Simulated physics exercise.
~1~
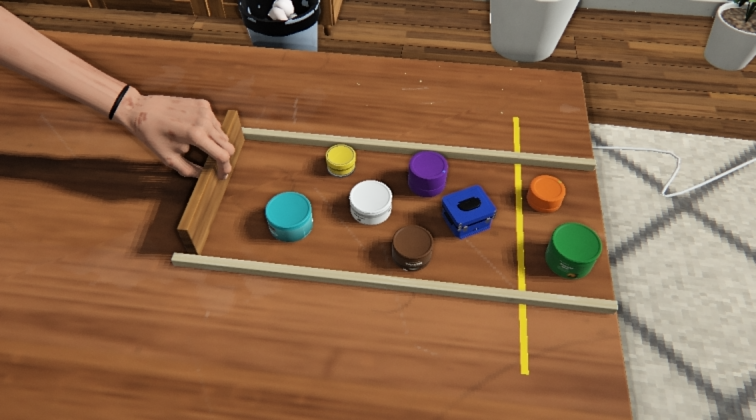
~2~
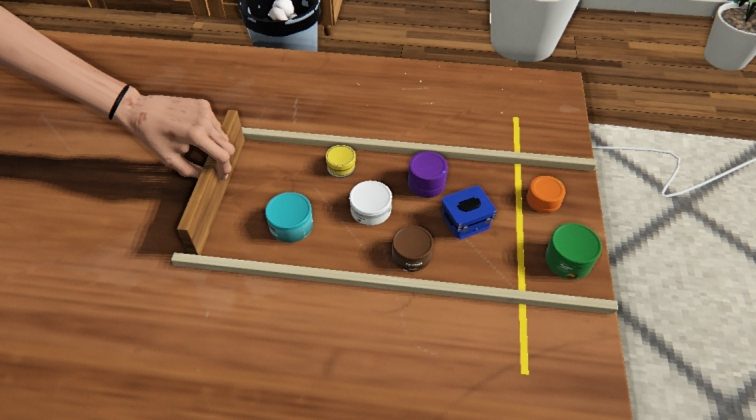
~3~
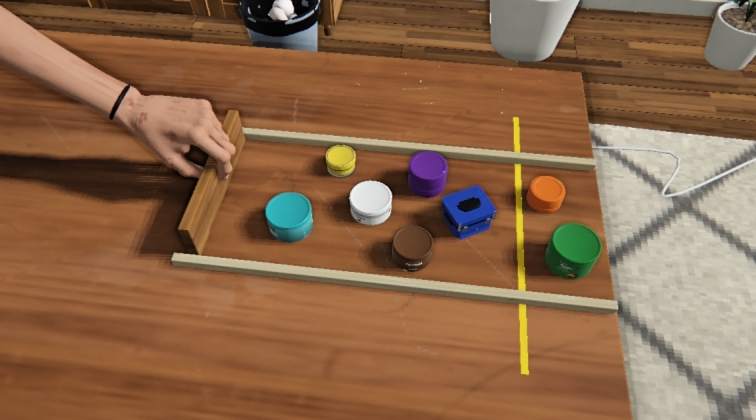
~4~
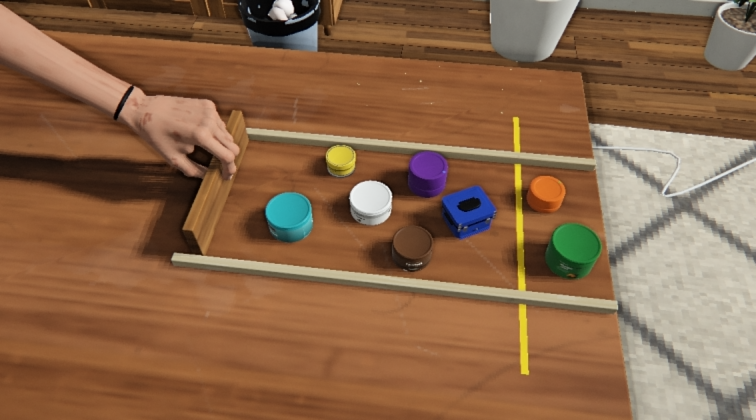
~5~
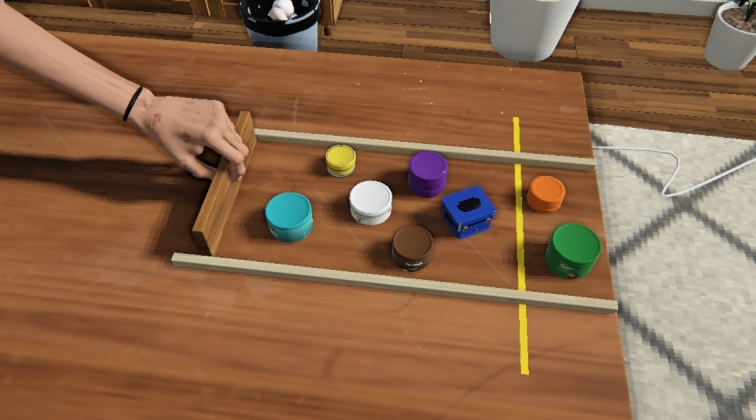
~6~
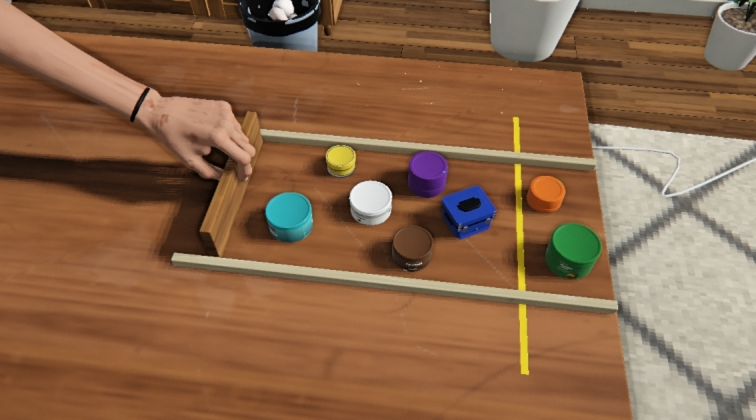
A hand slides a wooden board slightly right between two rails, while eight small colourful containers ahead of it stay still.
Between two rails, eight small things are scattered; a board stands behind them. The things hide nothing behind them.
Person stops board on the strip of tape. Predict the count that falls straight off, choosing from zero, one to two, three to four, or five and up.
Predicted count: Zero.
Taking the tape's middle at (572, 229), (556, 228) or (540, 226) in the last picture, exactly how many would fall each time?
Per try: 4; 3; 1.
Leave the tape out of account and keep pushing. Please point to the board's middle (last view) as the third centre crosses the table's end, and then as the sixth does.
At roughly (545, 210), then roughly (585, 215).
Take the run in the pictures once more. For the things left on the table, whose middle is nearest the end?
It is the orange lid.
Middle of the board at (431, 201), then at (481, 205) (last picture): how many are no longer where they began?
Tally at point one: 6; at point two: 8.
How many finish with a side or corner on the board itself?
It ends up touching 3.
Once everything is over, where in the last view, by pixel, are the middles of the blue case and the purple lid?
The blue case stops around (584, 220); the purple lid around (565, 183).
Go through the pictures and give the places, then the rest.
Green tub (573, 251); orange lid (546, 194); blue case (467, 213); board (215, 179); tape (520, 224), in the first frame.
Orange lid (546, 195); turquoise tub (290, 218), in the second frame.
Blue case (467, 213); white tub (371, 203), in the third frame.
Green tub (572, 252); board (219, 180), in the fourth frame.
Orange lid (546, 195); purple lid (427, 175), in the fifth frame.
Green tub (572, 252); orange lid (546, 195); blue case (467, 213); board (235, 181); tape (520, 224), in the sixth frame.
Soon after, none off yet; green tub at rest near (572, 252); orange lid at rest near (546, 195); blue case at rest near (467, 213).
At rest, the number that fall off is zero.
